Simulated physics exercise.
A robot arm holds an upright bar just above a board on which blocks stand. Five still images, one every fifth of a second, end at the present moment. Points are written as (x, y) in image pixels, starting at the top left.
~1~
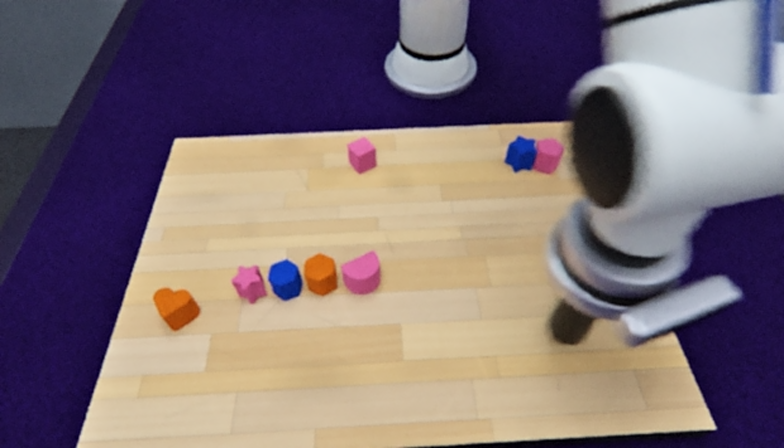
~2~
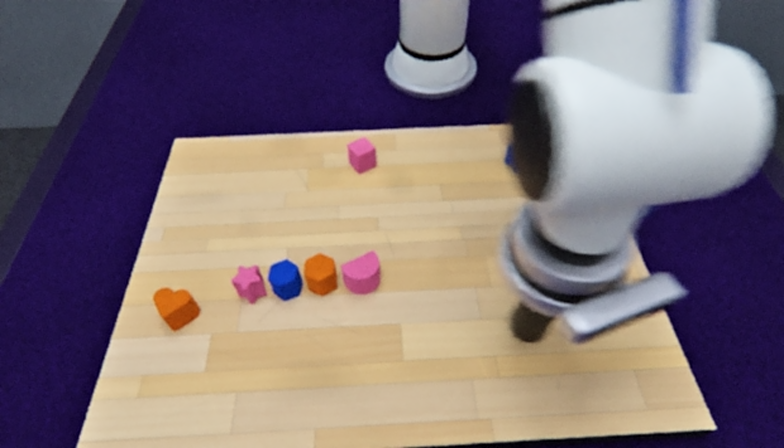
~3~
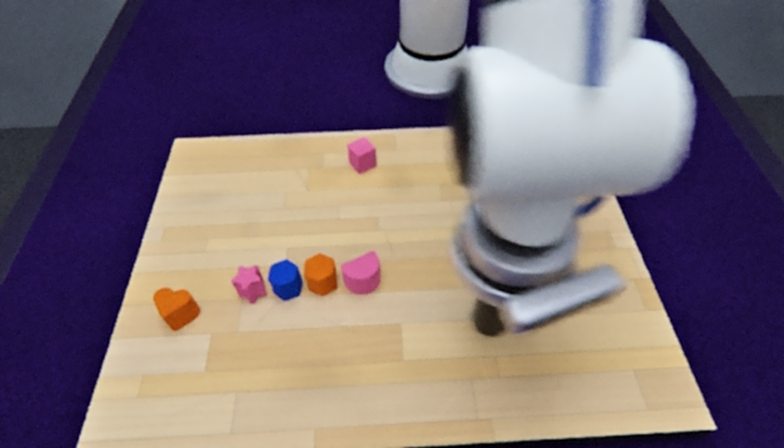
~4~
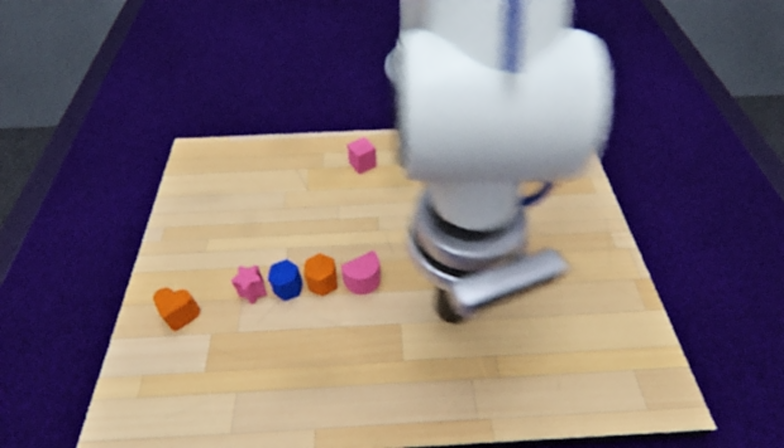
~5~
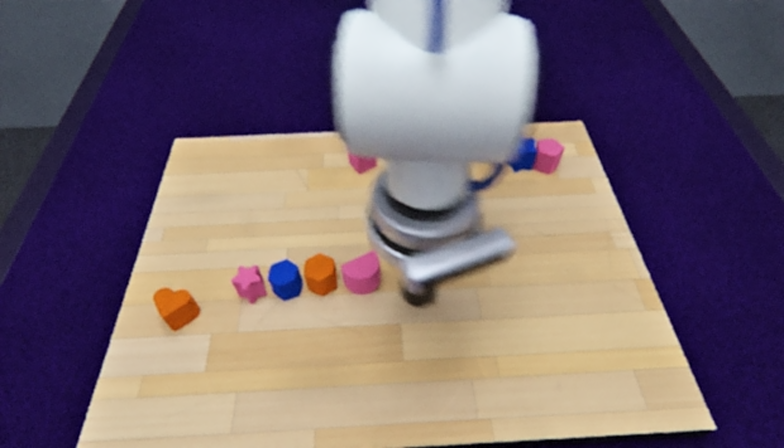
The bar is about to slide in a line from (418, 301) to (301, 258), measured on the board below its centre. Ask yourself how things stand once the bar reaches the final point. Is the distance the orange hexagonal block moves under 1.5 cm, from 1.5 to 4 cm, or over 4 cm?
The orange hexagonal block ends up quite far away, over 4 cm.
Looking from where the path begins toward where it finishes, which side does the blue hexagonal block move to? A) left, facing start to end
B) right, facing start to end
The one that fits is A, left, facing start to end.
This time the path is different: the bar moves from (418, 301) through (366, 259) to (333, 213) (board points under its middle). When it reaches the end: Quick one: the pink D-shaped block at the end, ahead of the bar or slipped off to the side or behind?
I think it loses its spot in front.
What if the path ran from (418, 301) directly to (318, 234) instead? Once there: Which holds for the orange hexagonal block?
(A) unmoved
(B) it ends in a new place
The one that fits is B, it ends in a new place.
What follows on the original path. One third of the way, bar at (376, 275); blue hexagonal block at (280, 273); orange hexagonal block at (310, 265), turned 20° anticlockwise; pink D-shaped block at (346, 259).
Two thirds of the way, bar at (337, 261); pink star block at (237, 280), turned 20° clockwise; blue hexagonal block at (263, 277), turned 55° anticlockwise; orange hexagonal block at (279, 253), turned 70° anticlockwise; pink D-shaped block at (310, 240), turned 25° clockwise.
At the end, bar at (298, 247); pink star block at (237, 280), turned 20° clockwise; blue hexagonal block at (264, 277), turned 55° anticlockwise; orange hexagonal block at (264, 251), turned 120° anticlockwise; pink D-shaped block at (277, 222), turned 50° clockwise.
